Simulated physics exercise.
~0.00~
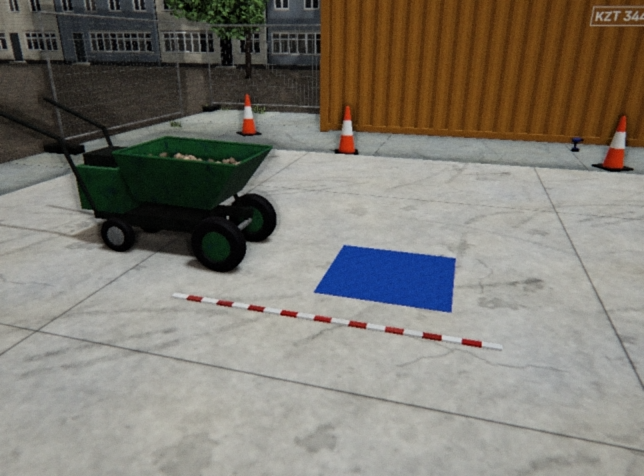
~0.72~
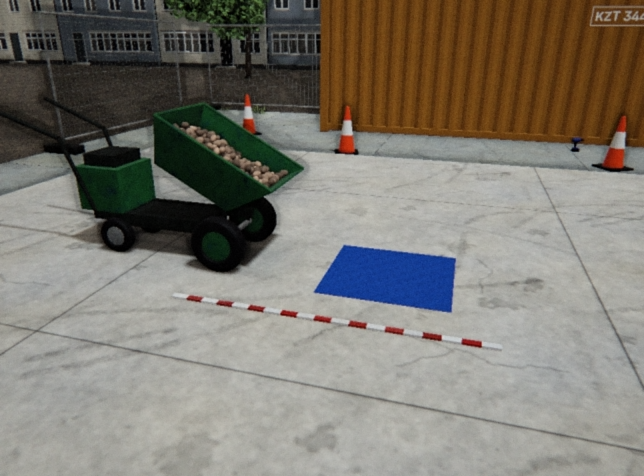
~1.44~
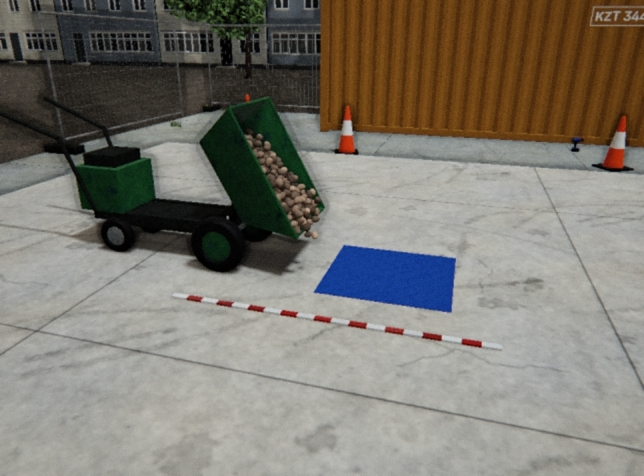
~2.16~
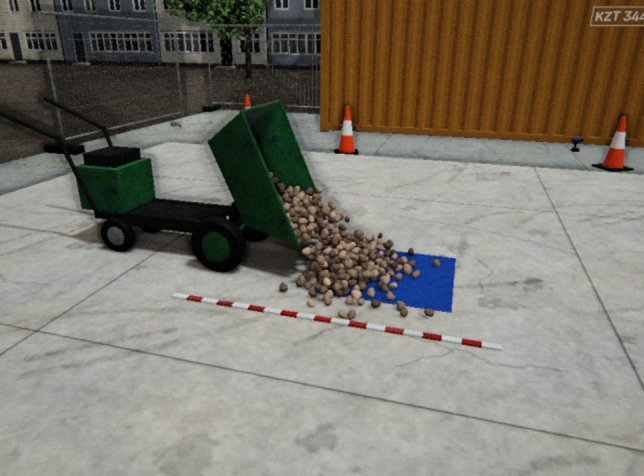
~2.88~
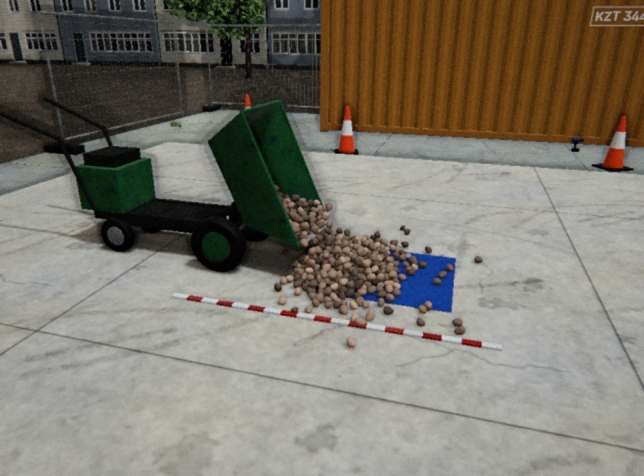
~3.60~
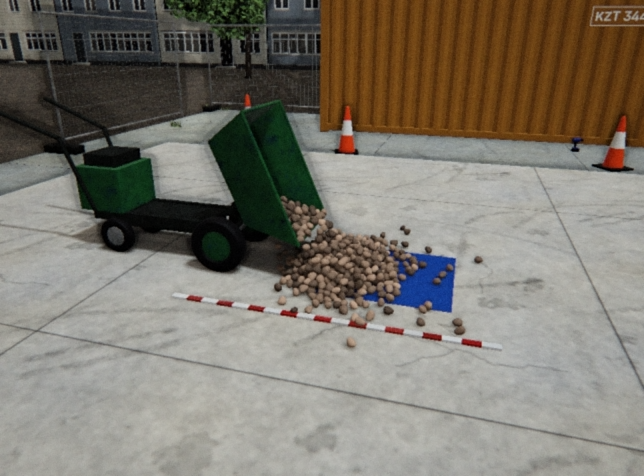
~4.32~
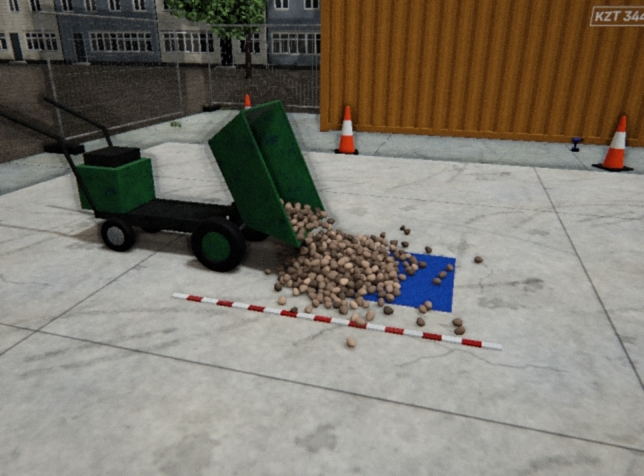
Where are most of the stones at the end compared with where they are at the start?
At the start the stones are all in the green tray of the barrow on the left. By the end most of them lie lower and farther right, in a heap on the ground that runs from the tray's lip onto the blue sheet.
At first, a green powered barrow loaded with rounded stones stands on pale paving, with a blue sheet and a red and white striped staff lying to its right. Its tray begins to tip toward the right, and the stones stay inside as it tilts. As the tray grows steep, the stones gather at its lower lip, then pour out onto the ground. They spread into a heap that reaches over the blue sheet, and a few roll beyond it. Finally the tray stays raised, with some stones still at its lip and the pile lying partly on the sheet.
